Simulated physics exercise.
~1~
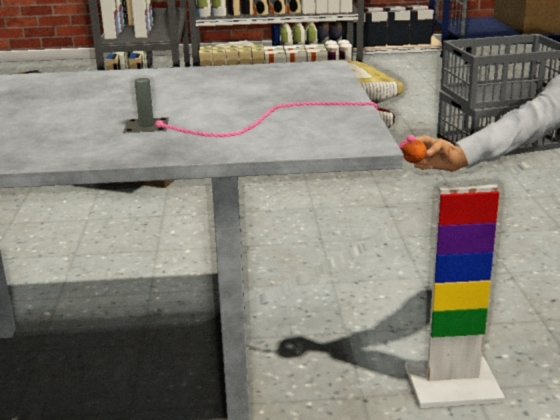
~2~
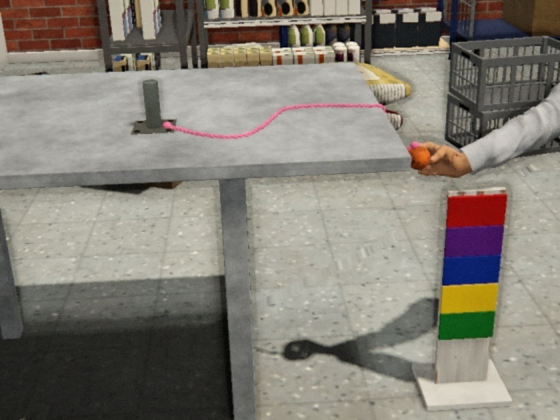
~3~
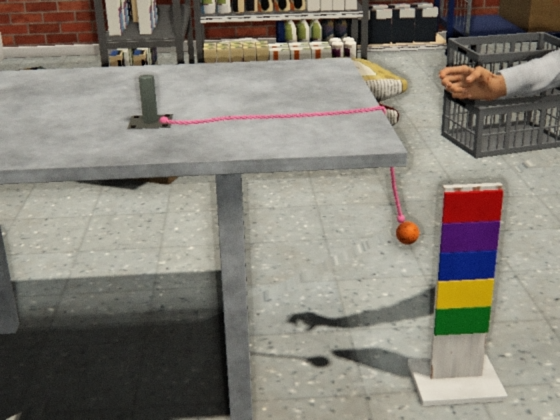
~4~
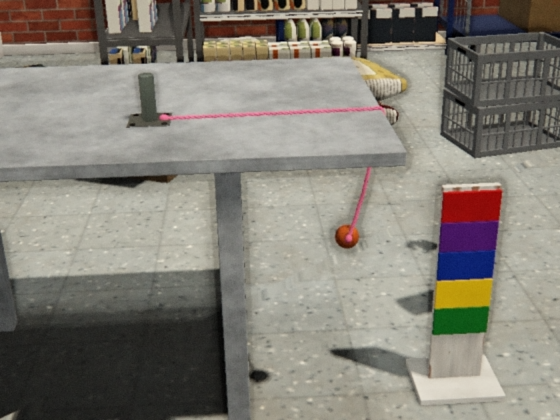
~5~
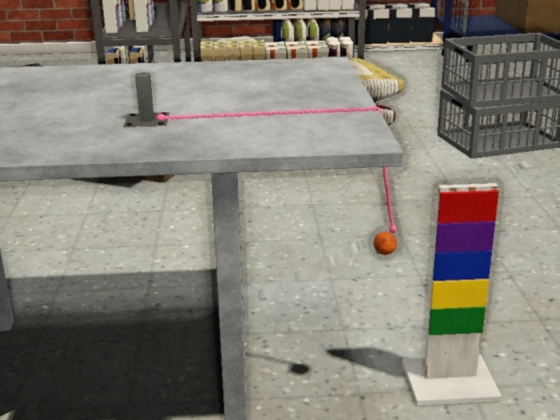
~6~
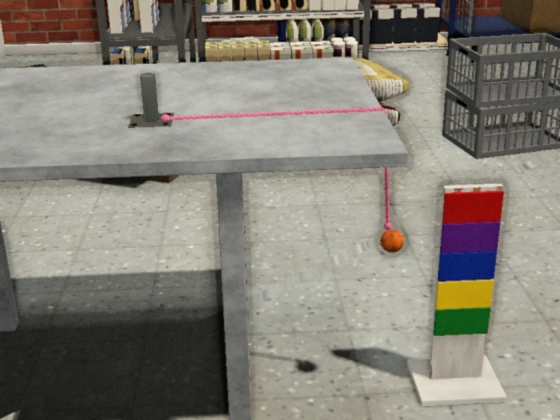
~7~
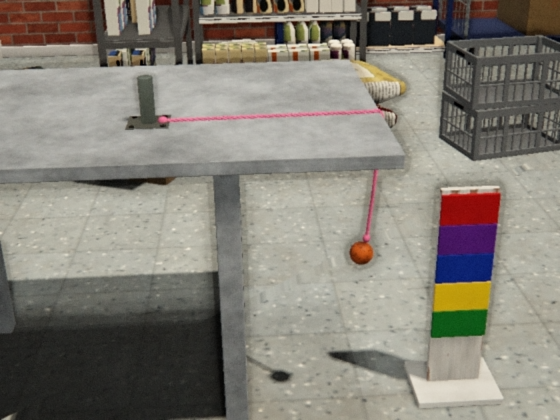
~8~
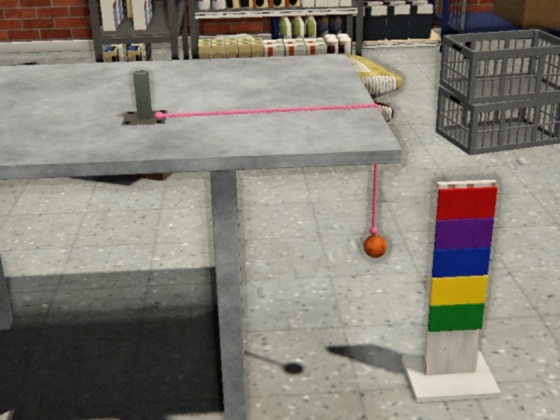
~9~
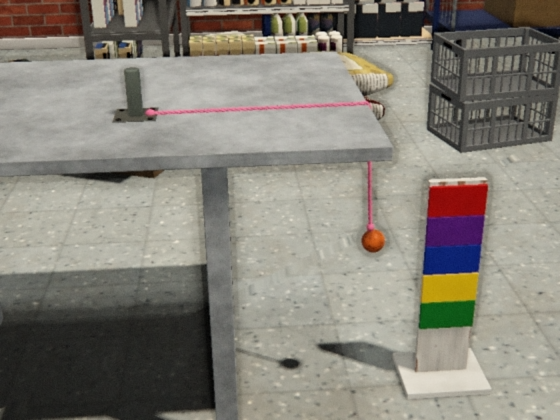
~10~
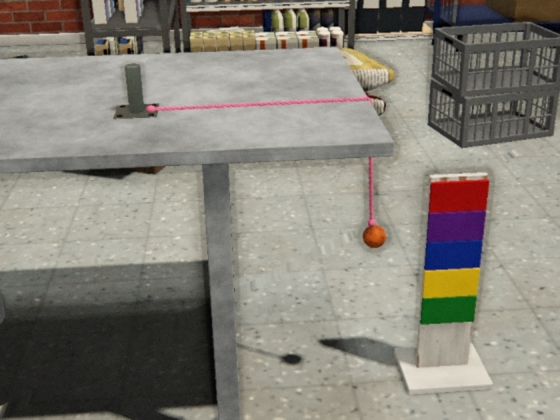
At a table's edge, a hand releases a corded orange ball, which swings and settles level with purple.
